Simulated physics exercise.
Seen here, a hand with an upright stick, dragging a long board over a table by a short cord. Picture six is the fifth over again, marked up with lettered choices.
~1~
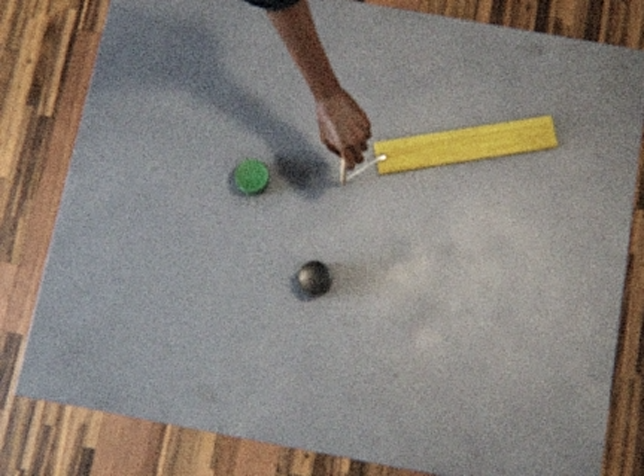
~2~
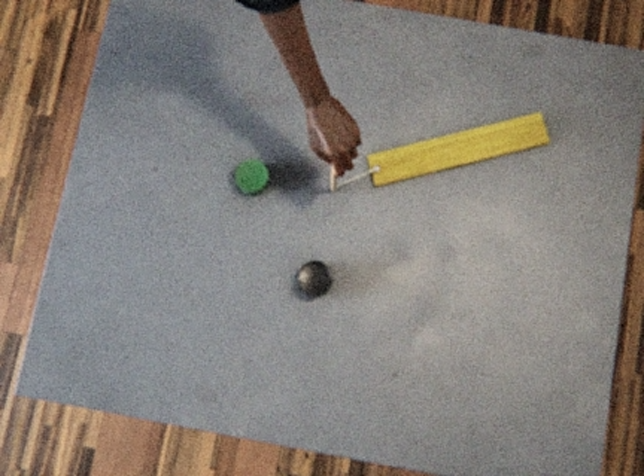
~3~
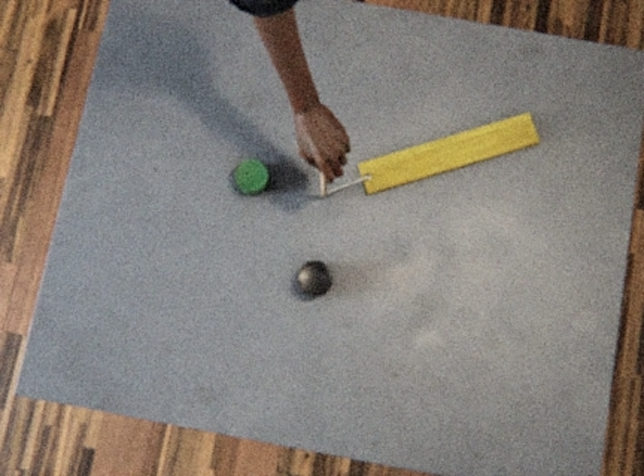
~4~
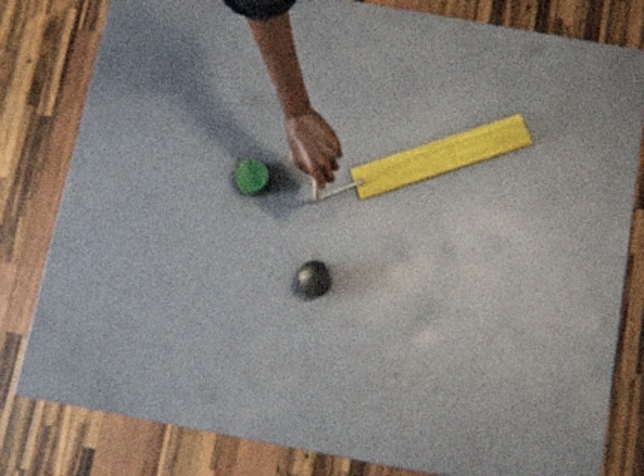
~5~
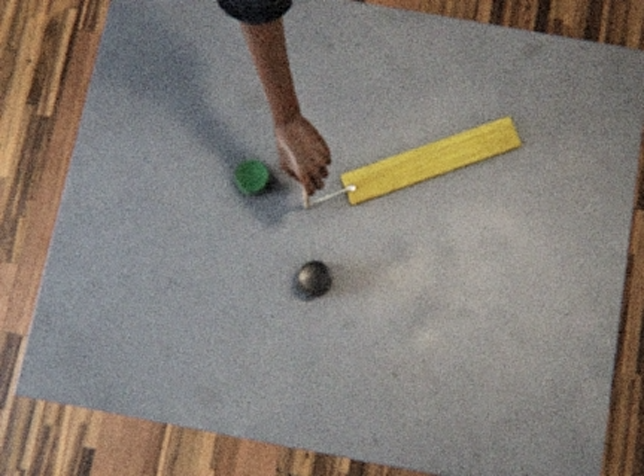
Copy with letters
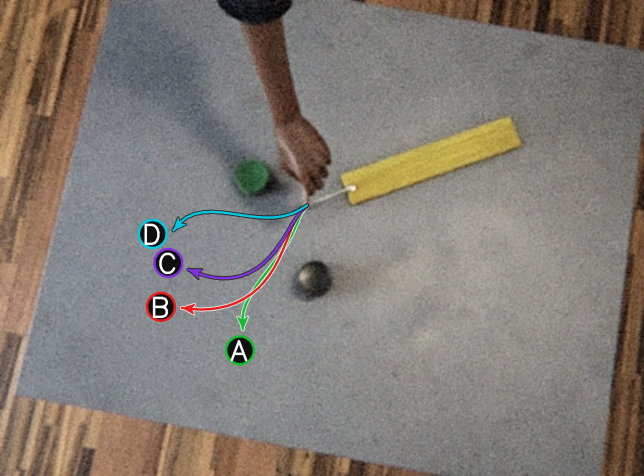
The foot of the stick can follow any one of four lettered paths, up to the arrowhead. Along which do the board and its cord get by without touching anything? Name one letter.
C.
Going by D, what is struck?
It is the green tub.
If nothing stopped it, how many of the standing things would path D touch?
It touches one.
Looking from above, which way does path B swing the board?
On that path, anticlockwise.
On the marked copy, A from (307, 205) via (272, 266) to (243, 329); B from (307, 205) via (264, 282) to (182, 308); C from (307, 205) via (257, 268) to (188, 269); D from (307, 205) via (238, 214) to (173, 231).
Following C. Soon after the start, foot of the stick (277, 249), middle of the board (392, 182).
Later, foot of the stick (232, 278), middle of the board (349, 210).
In the end, foot of the stick (189, 270), middle of the board (316, 223); nothing has been touched.
As for the rest, A meets the black tub; B meets the black tub; D meets the green tub.
